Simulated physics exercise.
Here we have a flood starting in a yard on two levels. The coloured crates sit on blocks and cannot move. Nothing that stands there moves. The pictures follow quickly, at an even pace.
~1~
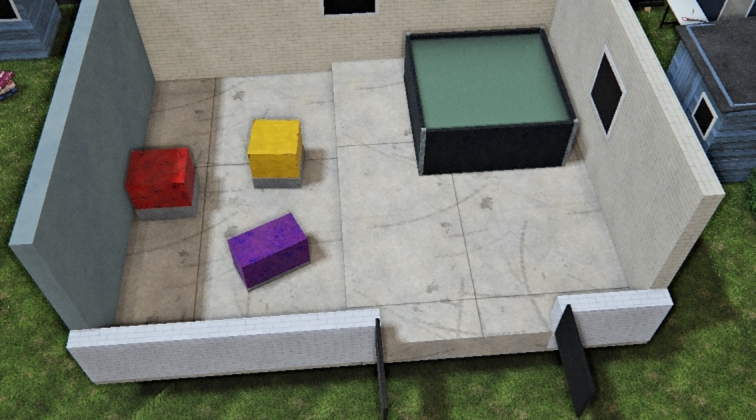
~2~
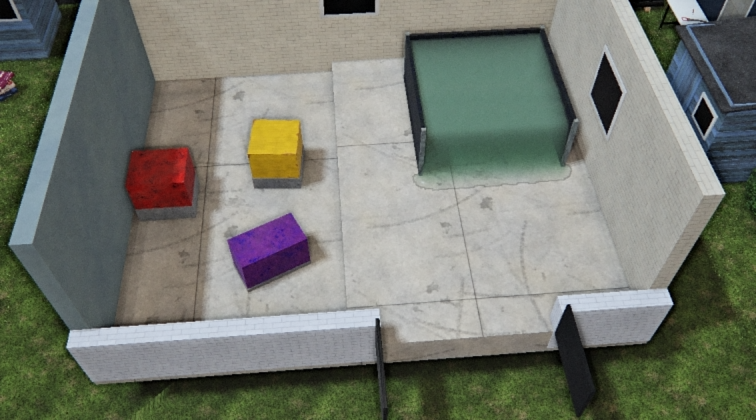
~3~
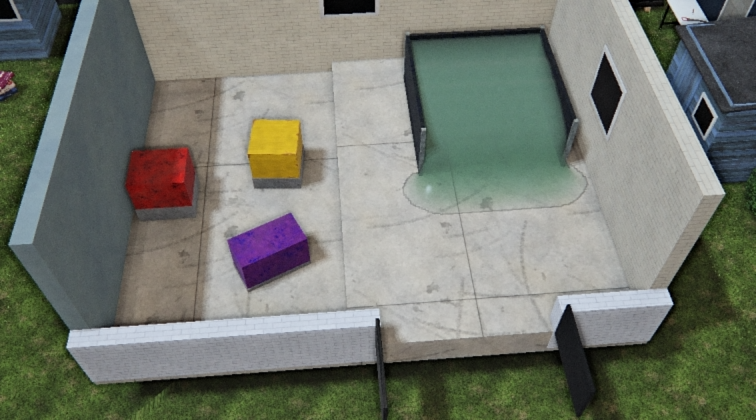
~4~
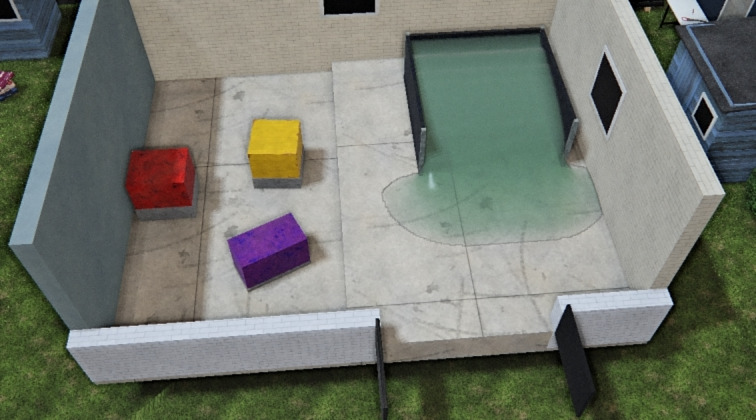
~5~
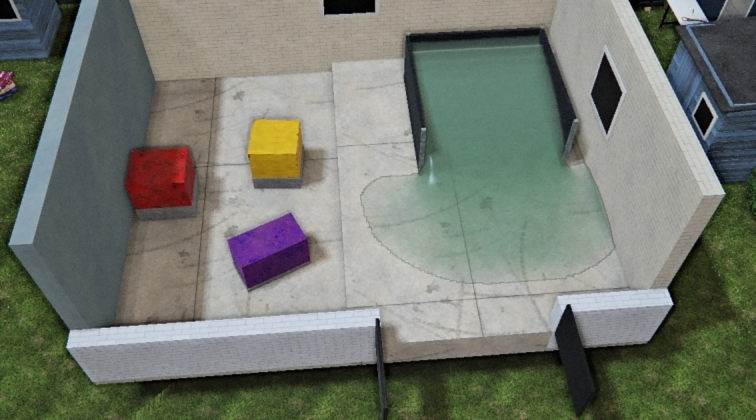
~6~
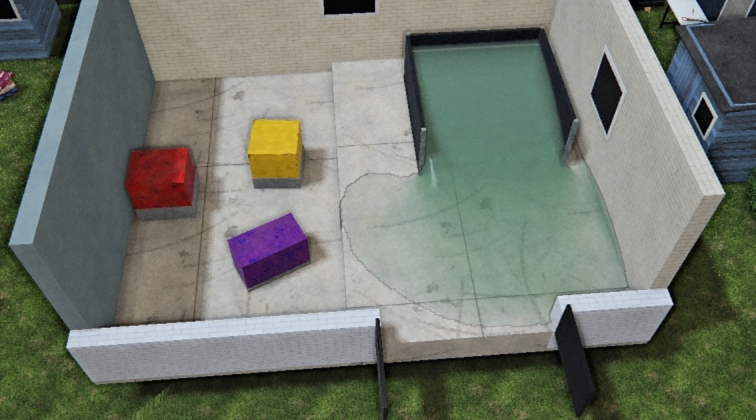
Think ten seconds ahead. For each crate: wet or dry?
In the end: The yellow crate escapes dry; the purple crate is wetted; the red crate escapes dry.
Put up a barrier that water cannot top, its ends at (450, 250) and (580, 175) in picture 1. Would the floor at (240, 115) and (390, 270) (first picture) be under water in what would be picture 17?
One after the other: Dry, covered.
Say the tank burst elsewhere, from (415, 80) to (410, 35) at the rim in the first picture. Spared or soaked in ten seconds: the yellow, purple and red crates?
Yellow crate is wetted, purple crate ends up wet, red crate gets wet.
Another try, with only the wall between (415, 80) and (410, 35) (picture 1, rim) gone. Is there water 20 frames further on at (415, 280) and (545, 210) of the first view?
As listed: Free of water, dry.
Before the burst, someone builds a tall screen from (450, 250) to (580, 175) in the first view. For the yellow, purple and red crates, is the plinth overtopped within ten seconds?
One by one: Yellow is wetted, purple gets wet, red ends up wet.
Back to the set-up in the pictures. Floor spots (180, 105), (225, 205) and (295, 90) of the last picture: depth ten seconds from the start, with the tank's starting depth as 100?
Roughly 8, 6 and 8 per cent, in turn.
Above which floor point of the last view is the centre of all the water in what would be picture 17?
Close to (494, 199).
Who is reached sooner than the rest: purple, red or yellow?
First comes the purple one.
A moment on, water covers 35 % of the floor; the yellow crate not reached, the purple crate water round its plinth, the red crate not reached.
Next, water covers 40 % of the floor; the yellow crate water round its plinth, the purple crate water round its plinth, the red crate not reached.
Then, water covers 50 % of the floor; the yellow crate water round its plinth, the purple crate water round its plinth, the red crate water round its plinth.
Later, water covers 70 % of the floor; the yellow crate water round its plinth, the purple crate water round its plinth, the red crate water round its plinth.
In the end, water covers 90 % of the floor; the yellow crate stayed above the water, the purple crate was topped, the red crate stayed above the water.
